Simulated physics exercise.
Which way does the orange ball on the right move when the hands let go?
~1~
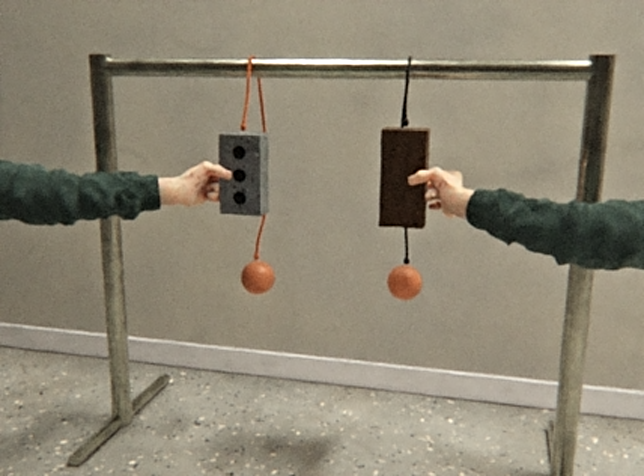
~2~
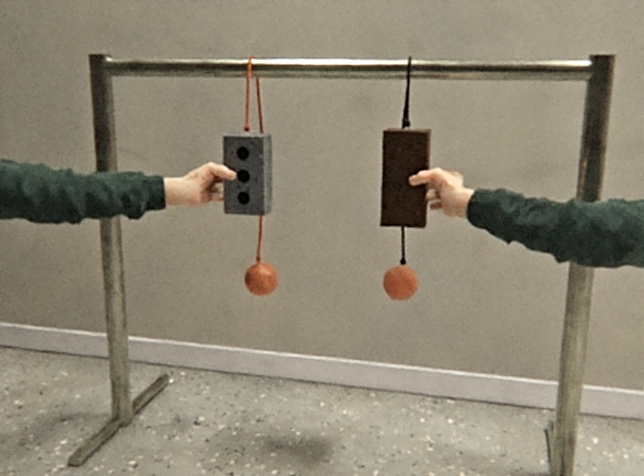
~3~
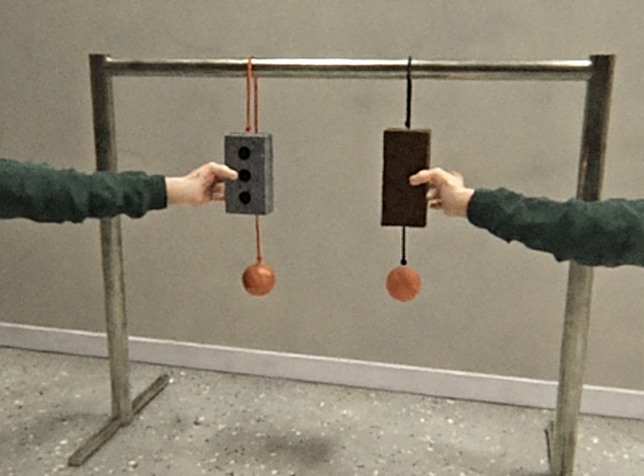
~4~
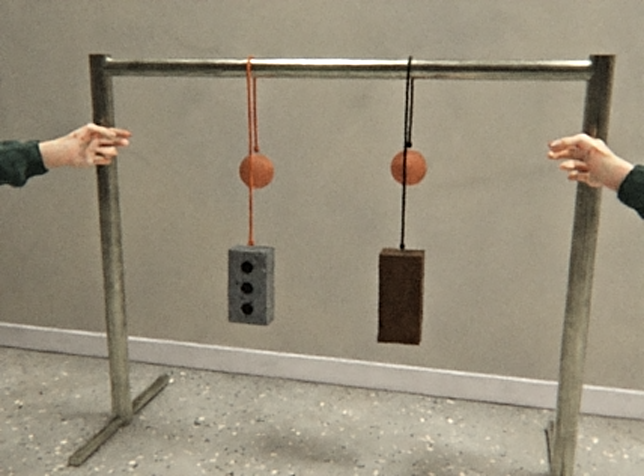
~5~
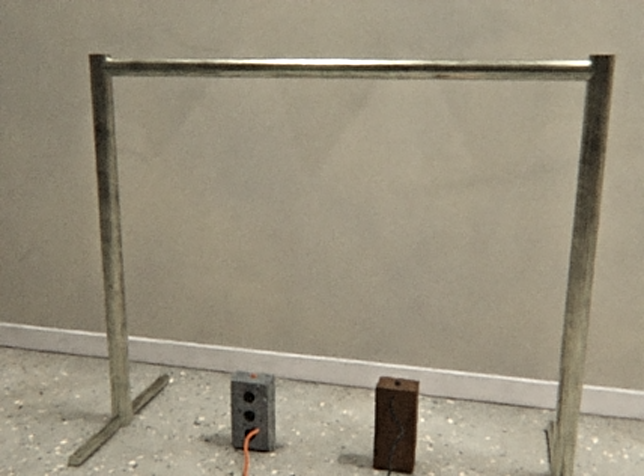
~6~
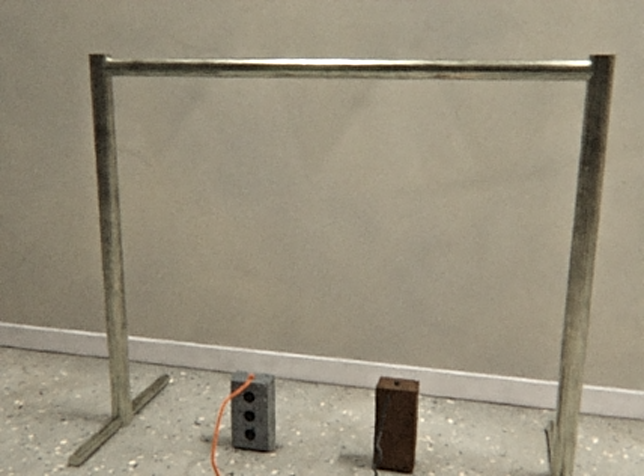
The orange ball on the right moves up toward the rail.
